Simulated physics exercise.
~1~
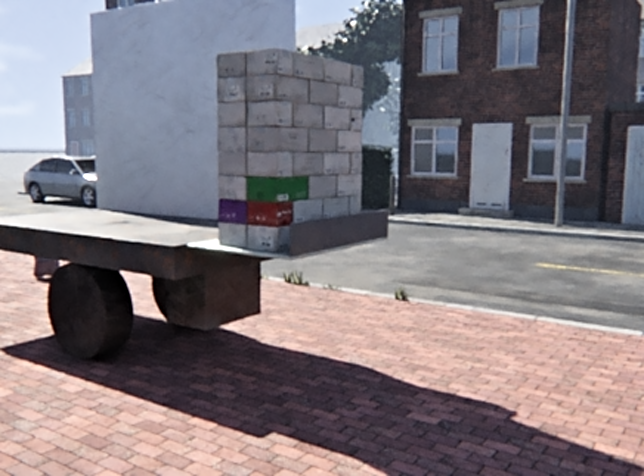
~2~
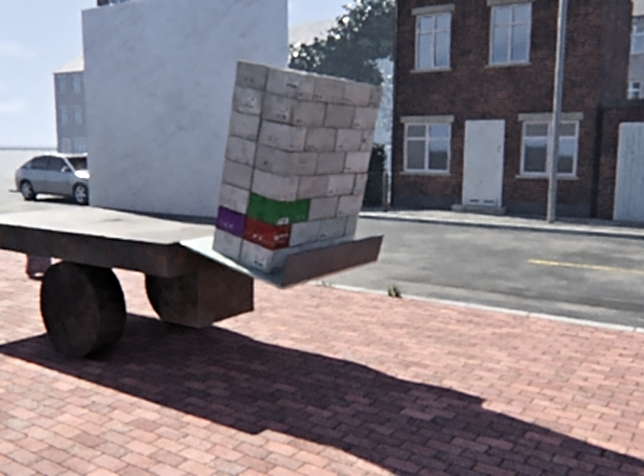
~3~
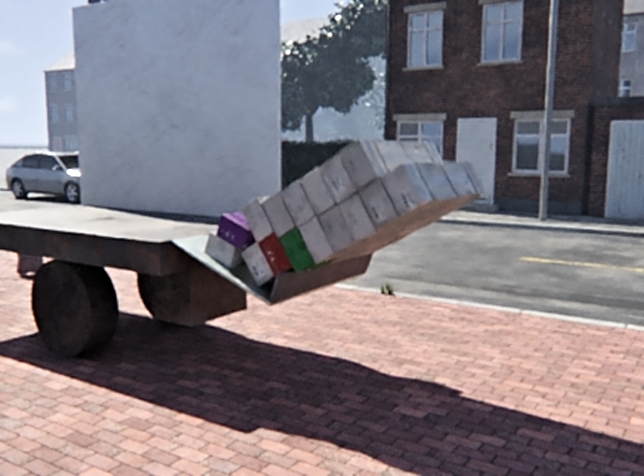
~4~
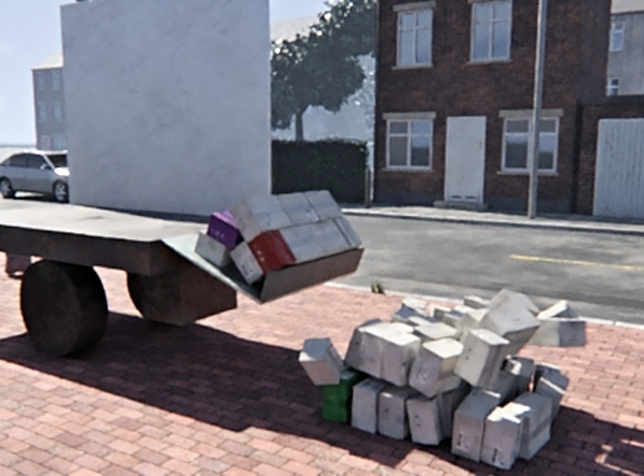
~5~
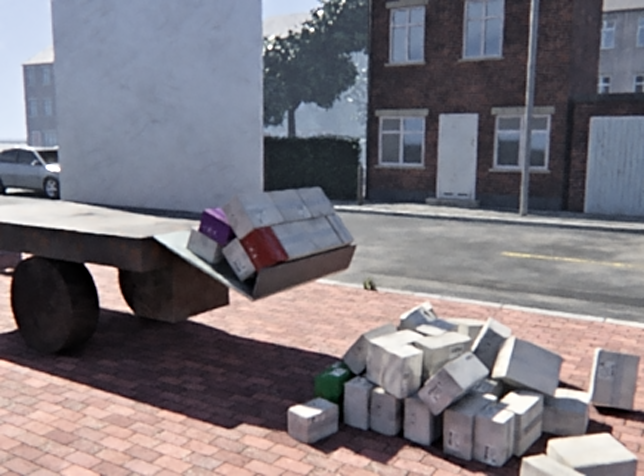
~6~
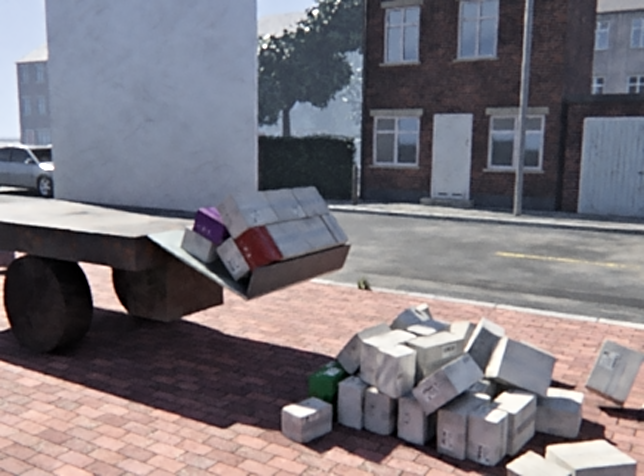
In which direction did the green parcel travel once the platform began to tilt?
It went down, ending up on the bricks among the spilled parcels.
